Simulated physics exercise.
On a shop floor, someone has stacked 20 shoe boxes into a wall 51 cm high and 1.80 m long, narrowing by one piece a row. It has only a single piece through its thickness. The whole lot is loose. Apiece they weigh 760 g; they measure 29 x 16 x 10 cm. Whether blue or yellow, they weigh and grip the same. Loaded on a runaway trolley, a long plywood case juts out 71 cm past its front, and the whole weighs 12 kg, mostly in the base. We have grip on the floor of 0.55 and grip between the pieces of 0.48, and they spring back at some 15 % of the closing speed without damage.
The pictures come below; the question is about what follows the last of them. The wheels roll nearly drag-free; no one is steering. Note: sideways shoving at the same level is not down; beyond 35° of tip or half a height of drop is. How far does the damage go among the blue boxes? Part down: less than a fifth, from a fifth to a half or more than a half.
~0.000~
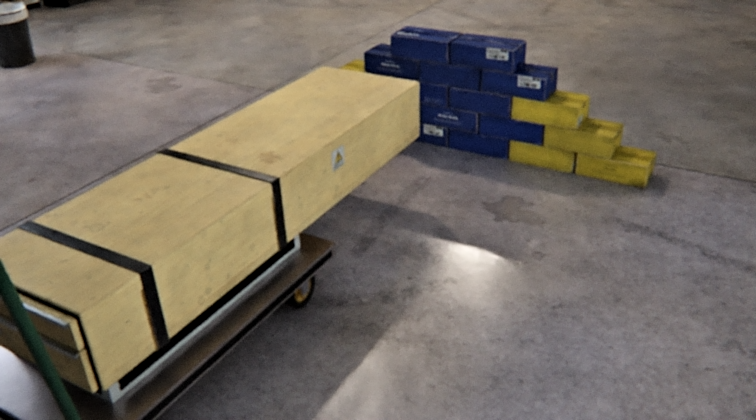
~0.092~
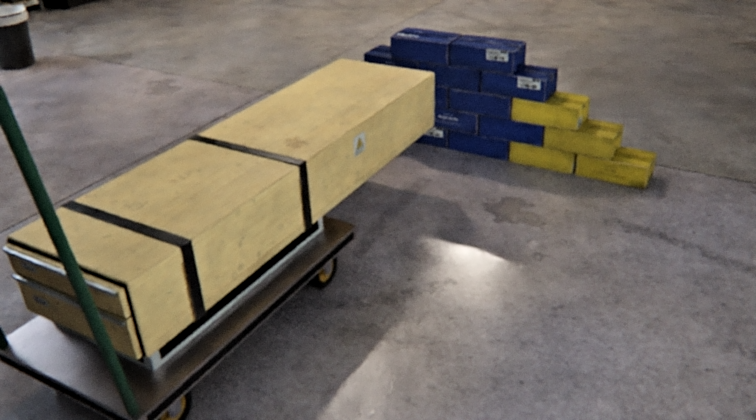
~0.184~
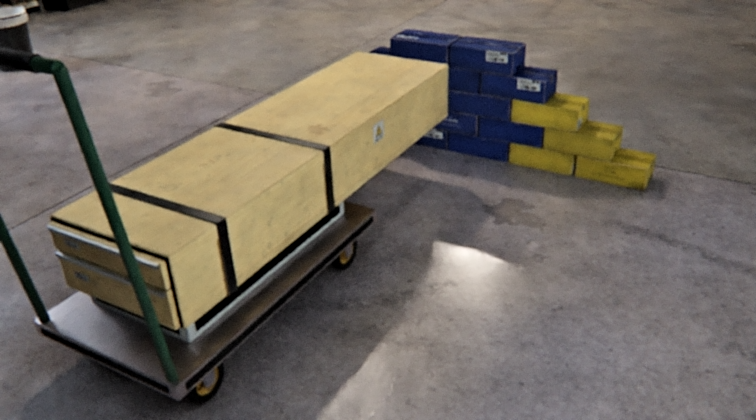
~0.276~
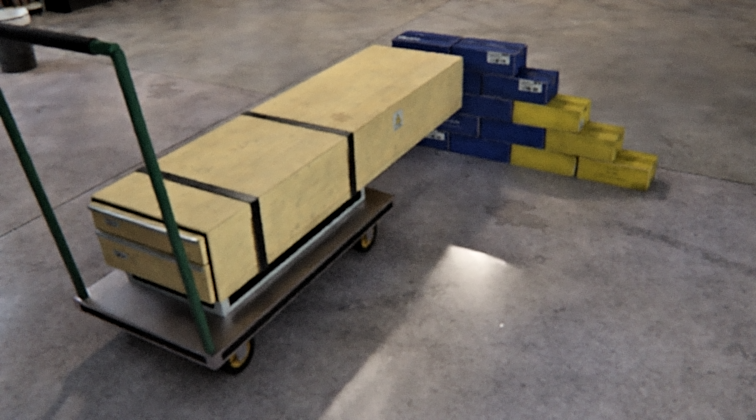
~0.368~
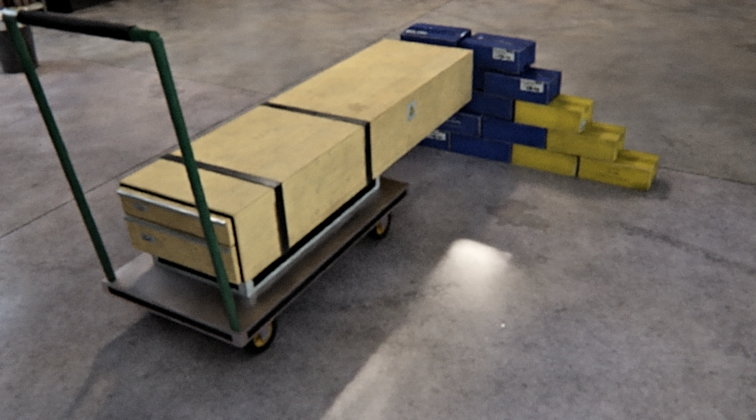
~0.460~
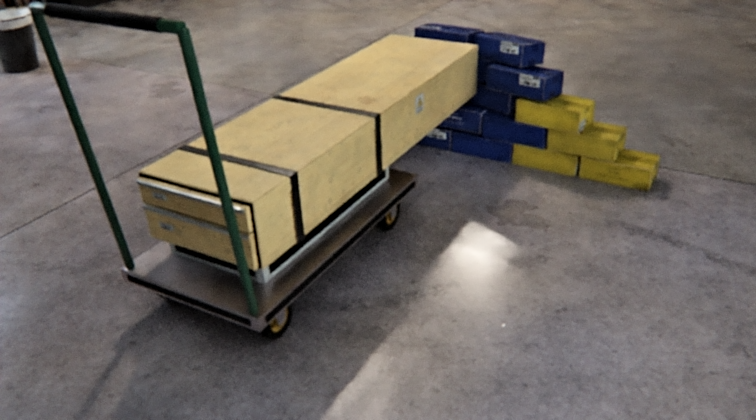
I'd say the part that goes down is greater than half.
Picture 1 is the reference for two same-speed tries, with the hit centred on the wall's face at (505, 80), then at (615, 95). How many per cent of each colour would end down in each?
First try then second: Yellow 20 and 20, blue 50 and 0 per cent.
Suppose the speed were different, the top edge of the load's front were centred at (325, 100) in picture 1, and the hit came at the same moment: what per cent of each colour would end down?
Down at the end: Yellow 10 per cent, blue 70 per cent.
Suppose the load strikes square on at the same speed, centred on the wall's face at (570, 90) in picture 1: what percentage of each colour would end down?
That would leave yellow at 20 % and blue at 20 %.
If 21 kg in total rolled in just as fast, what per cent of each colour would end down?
Yellow 10, blue 60 per cent.
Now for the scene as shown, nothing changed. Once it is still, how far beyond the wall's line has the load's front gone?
Distance: Approx. 80 cm.
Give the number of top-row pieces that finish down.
That makes 2 in total.
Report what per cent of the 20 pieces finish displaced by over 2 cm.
55 in a hundred.
Around 0.56 s, load 19 cm past the wall's line, still rolling; 3 of the 12 blue boxes down (4 of 20 in all colours); top blue box tipped 24°, 6 cm lower.
Around 0.72 s, load 30 cm past the wall's line, still rolling; 7 of the 12 blue boxes down (8 of 20 in all colours); top blue box on its side.
Around 1.16 s, load 56 cm past the wall's line, still rolling; 7 of the 12 blue boxes down (8 of 20 in all colours); top blue box tipped 9°, 39 cm lower.
Finally (2.6 s), load 81 cm past the wall's line, stopped; 9 of the 12 blue boxes down (10 of 20 in all colours); top blue box 41 cm lower; top yellow box unmoved. That is 75 per cent. Seen by the last camera, middles, top blue box near (552, 64), top yellow box near (555, 111).
